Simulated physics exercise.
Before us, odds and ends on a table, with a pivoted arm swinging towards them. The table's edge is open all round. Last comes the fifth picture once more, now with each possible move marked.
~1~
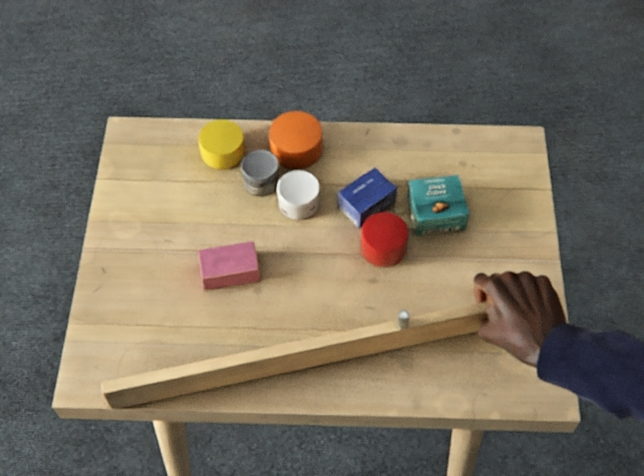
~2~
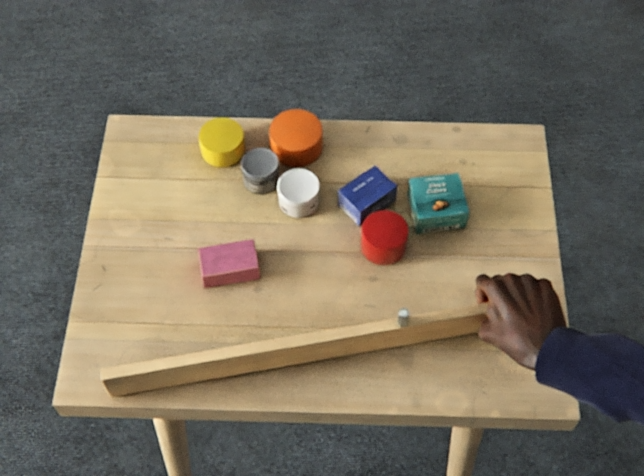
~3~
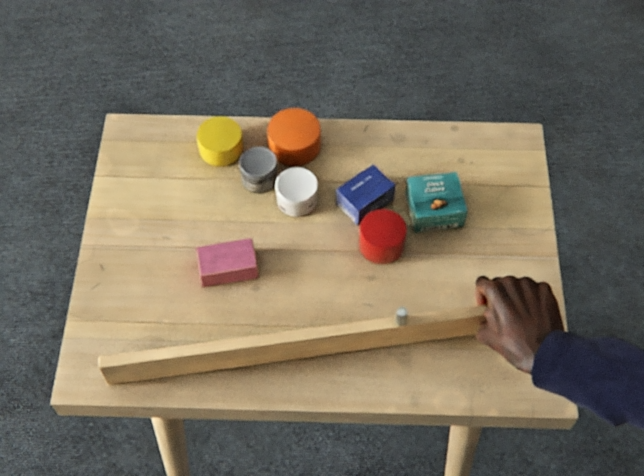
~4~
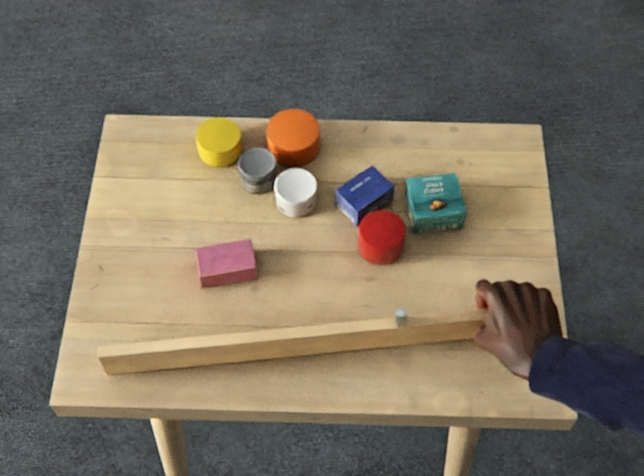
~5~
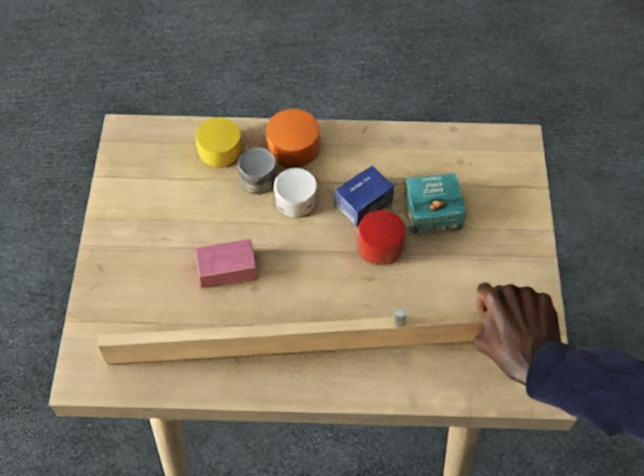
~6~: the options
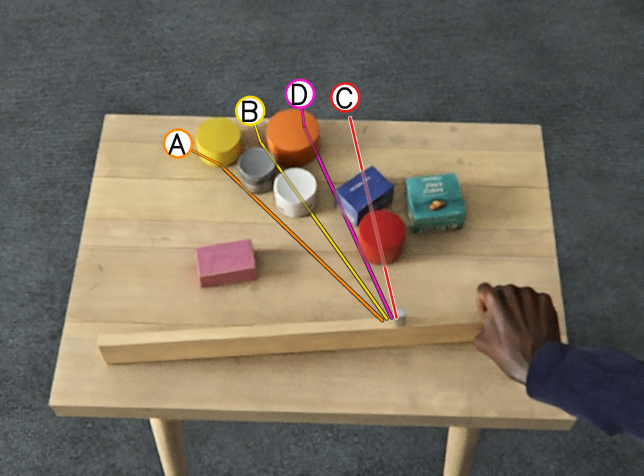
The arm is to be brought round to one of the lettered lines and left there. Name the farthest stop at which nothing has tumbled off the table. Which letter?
At B, and not beyond.
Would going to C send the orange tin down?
Yes.
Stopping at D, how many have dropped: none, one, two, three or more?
One.
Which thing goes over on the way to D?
The orange tin goes over.
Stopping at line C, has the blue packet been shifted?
Yes.
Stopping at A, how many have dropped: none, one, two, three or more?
In all, none.
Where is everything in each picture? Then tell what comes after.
The first frame shows arm (250, 357); orange tin (296, 140); red pot (384, 240).
The second frame shows arm (248, 349); yellow pot (223, 143).
The third frame shows arm (246, 342); blue packet (365, 195).
The fourth frame shows arm (245, 337); pink block (227, 263).
The fifth frame shows arm (244, 332); orange tin (293, 138); red pot (381, 238); yellow pot (220, 143).
On the marked copy, A at (297, 238); B at (320, 226); C at (372, 211); D at (345, 216).
Taking B. A third of the way, arm (254, 277); pink block (232, 256); orange tin (293, 138).
Two thirds of the way, arm (286, 233); white jar (301, 188); pink block (275, 213).
When it is over, arm (319, 211); orange tin (314, 121); yellow pot (225, 132); nothing has fallen.
As for the rest, A is safe but short; C drops the orange tin; D drops the orange tin.
